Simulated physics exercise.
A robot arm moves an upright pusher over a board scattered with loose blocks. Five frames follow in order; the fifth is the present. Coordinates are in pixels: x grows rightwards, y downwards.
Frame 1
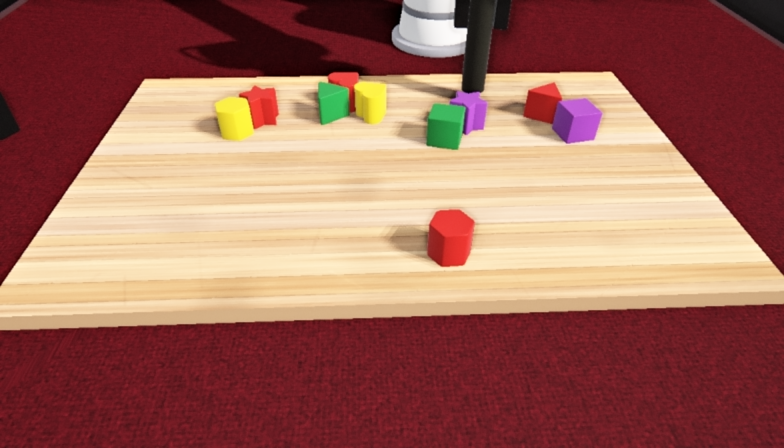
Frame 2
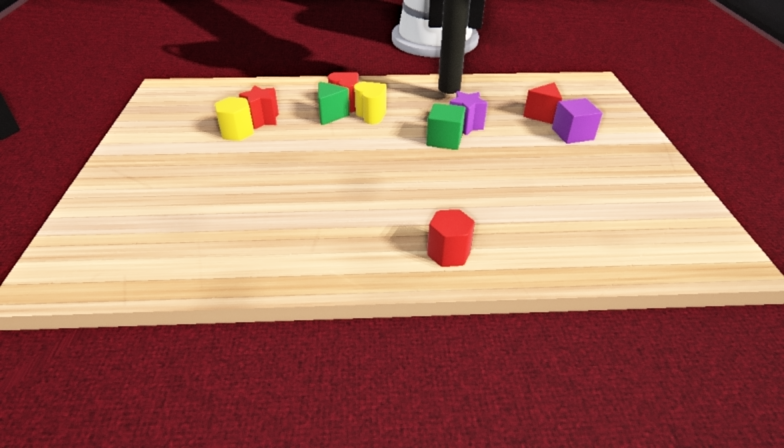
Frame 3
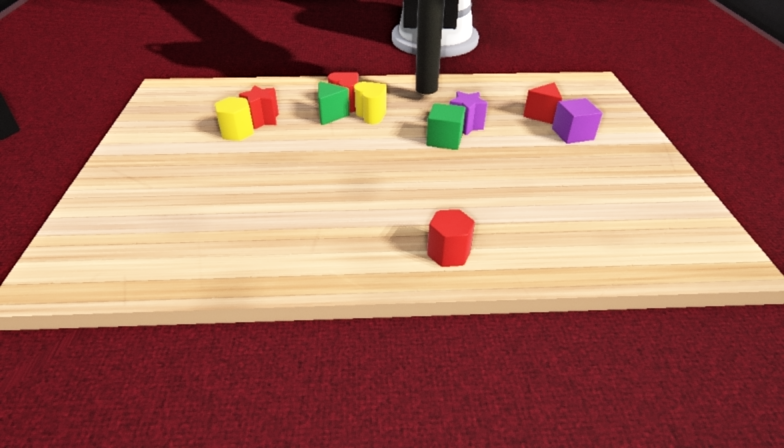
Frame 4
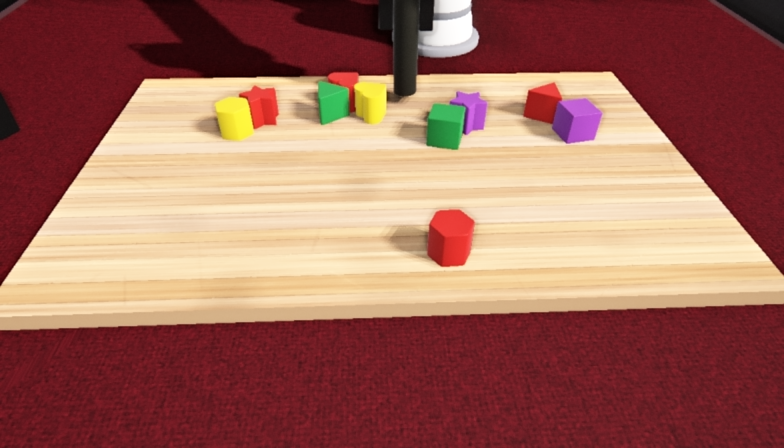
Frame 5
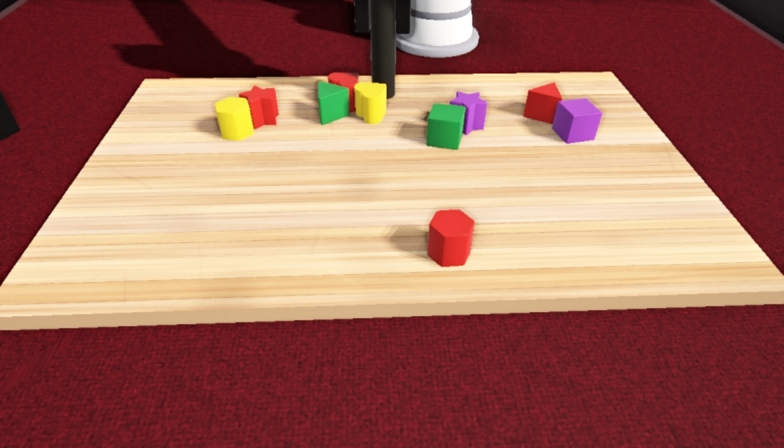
Black pusher on a robot arm sliding left along the far edge of a wooden board, the scattered coloured blocks staying still.
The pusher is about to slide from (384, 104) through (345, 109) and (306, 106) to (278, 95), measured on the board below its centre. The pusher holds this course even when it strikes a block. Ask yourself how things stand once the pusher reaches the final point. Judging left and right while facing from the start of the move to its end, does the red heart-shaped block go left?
No
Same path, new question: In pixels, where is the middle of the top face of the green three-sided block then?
It should be at about (314, 93).
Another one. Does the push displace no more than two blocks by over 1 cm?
That would be a no.
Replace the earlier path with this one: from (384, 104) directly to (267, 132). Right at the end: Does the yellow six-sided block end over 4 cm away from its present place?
In short: No.
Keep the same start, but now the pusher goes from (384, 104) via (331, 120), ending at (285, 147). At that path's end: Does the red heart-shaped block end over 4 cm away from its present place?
No, I don't think so.
On the path given first. One third of the way, pusher at (344, 100); green three-sided block at (320, 91); red heart-shaped block at (322, 77), turned 35° clockwise; yellow heart-shaped block at (363, 93), turned 25° anticlockwise.
Two thirds of the way, pusher at (305, 97); green three-sided block at (314, 93), turned 15° anticlockwise; red heart-shaped block at (290, 70), turned 70° clockwise; yellow heart-shaped block at (363, 93), turned 25° anticlockwise.
At the end, pusher at (276, 86); yellow six-sided block not moved; red star not moved; green three-sided block at (314, 93), turned 15° anticlockwise; red heart-shaped block at (266, 59), turned 80° clockwise; yellow heart-shaped block at (363, 93), turned 25° anticlockwise.
